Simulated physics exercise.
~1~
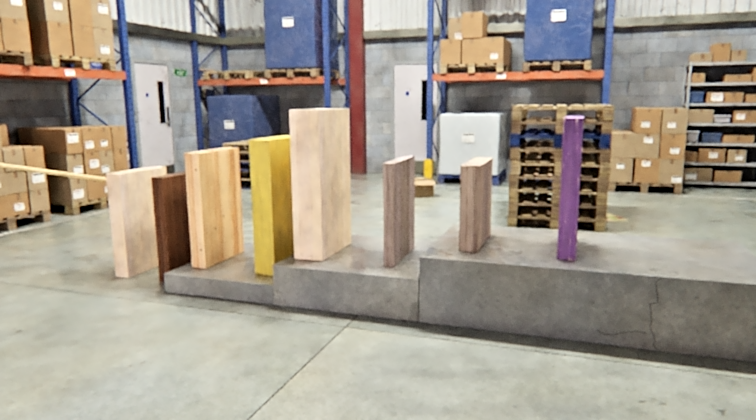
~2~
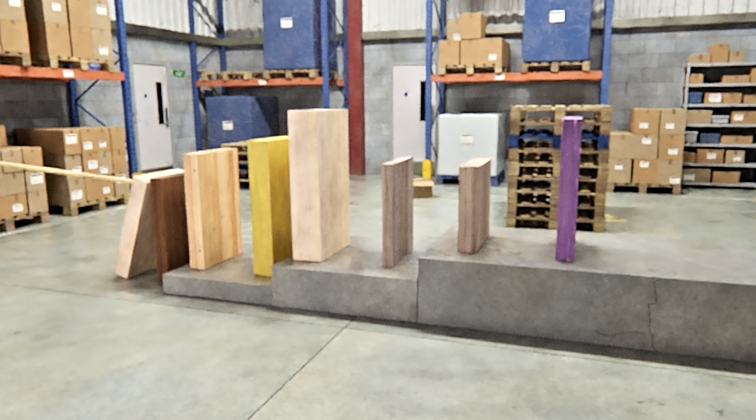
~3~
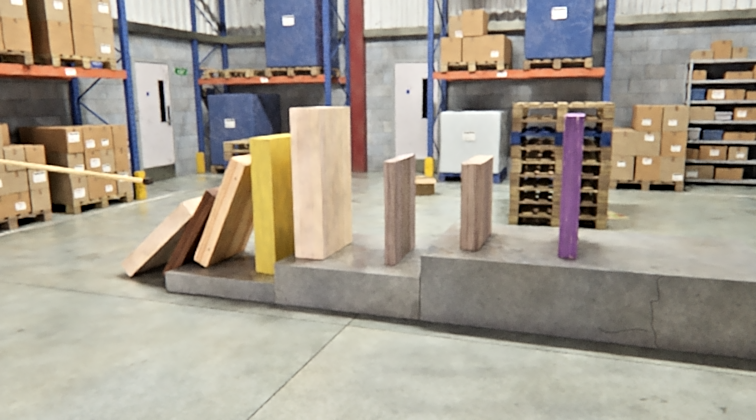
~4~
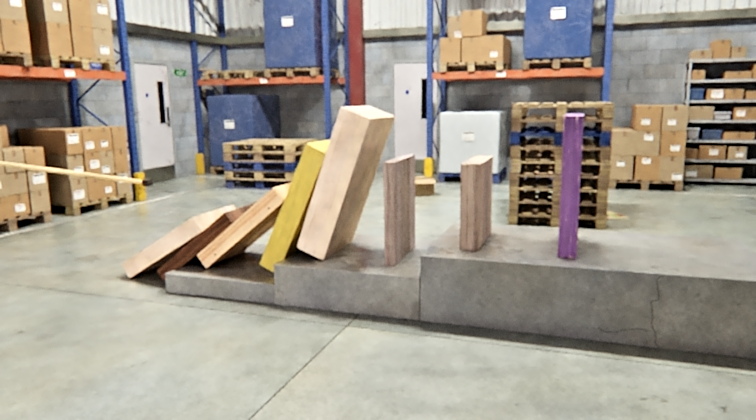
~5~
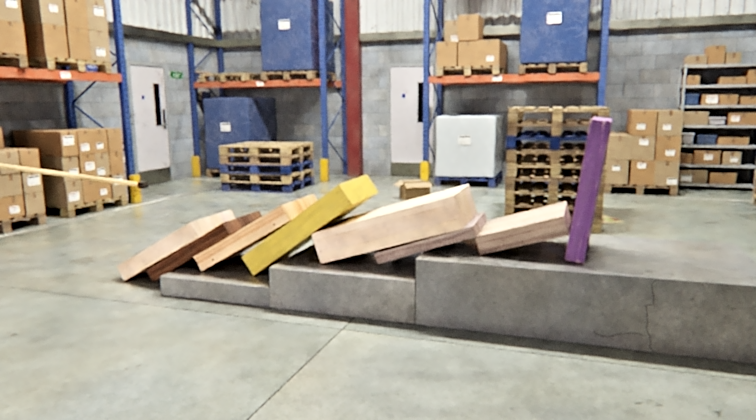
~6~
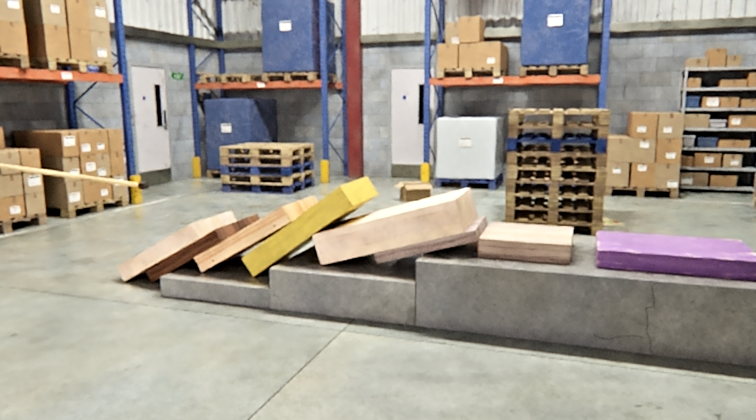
Thick boards standing on low steps topple rightward one after another until none remains upright.
